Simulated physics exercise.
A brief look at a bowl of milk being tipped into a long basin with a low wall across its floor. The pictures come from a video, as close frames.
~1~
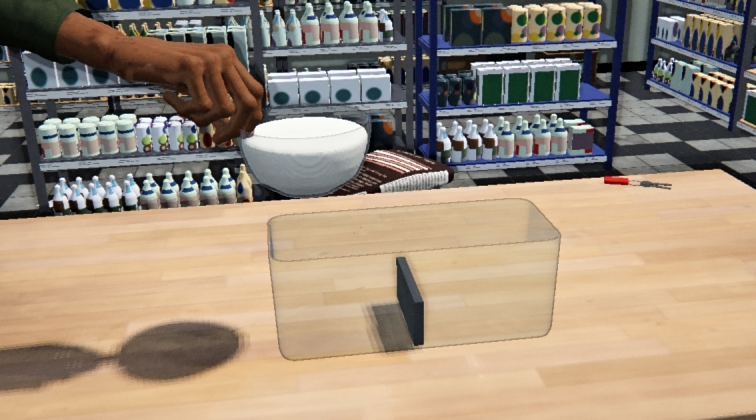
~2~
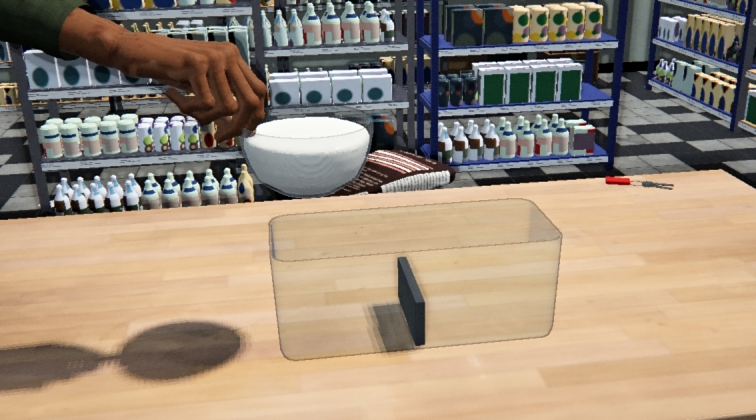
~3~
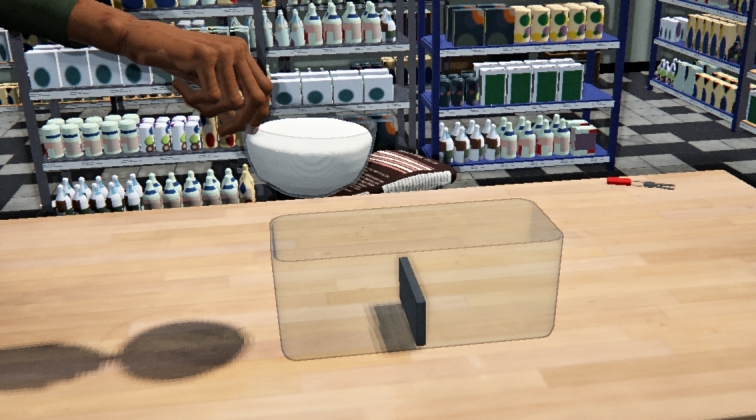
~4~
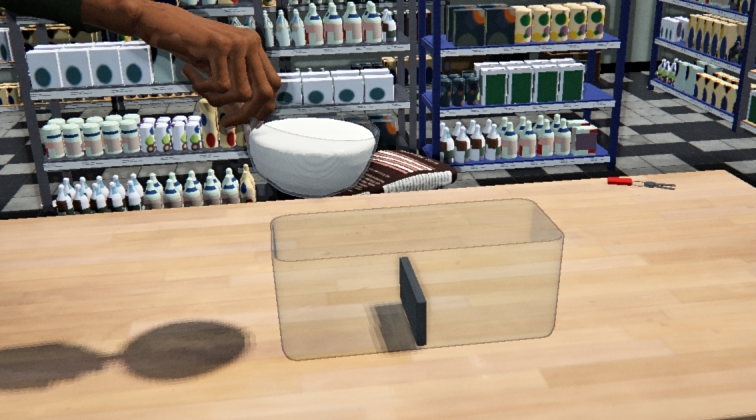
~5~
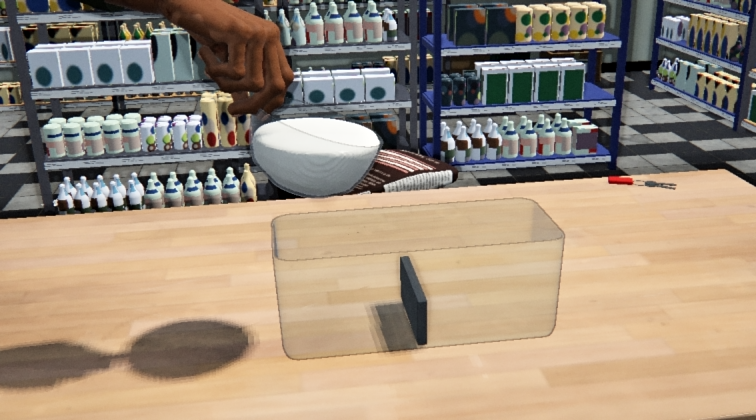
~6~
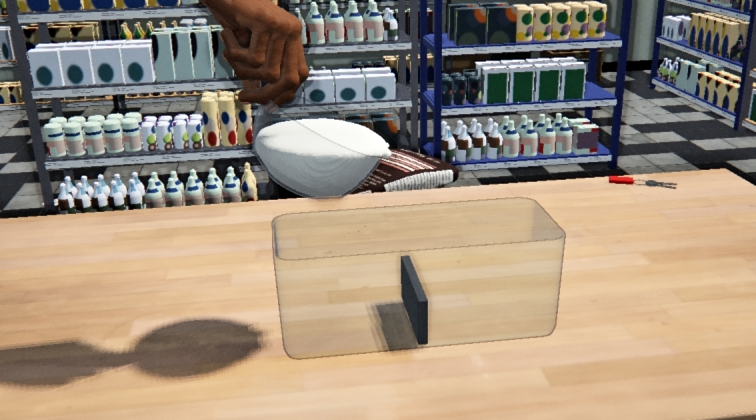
White bowl of milk tilting to the right in a hand's grip above a clear basin with a low dark divider.
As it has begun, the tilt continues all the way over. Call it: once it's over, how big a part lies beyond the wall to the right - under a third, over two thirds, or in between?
In between.
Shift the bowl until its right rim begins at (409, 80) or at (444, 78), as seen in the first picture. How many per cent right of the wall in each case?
Close to 95 in a hundred, then close to 95 in a hundred.
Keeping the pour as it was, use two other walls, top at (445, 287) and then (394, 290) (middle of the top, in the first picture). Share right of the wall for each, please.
Near 10 % and 75 %.
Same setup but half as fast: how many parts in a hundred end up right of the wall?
It comes to 70 per cent or so.
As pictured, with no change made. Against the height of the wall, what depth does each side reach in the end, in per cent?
It settles around 30 on the left side and around 30 on the right side.
A moment on, the bowl is tipped on its side and 27 per cent is still to pour, 10 is left of the wall and 36 right of it.
Next, the bowl is tipped right over and 3 per cent is still to pour, 37 is left of the wall and 57 right of it.
Then the bowl is tipped right over and 0 per cent is still to pour, 44 is left of the wall and 56 right of it.
Later the bowl is tipped right over and 0 per cent is still to pour, 44 is left of the wall and 56 right of it.
At rest 44 per cent lies left of the wall, 56 right of it and 0 outside.
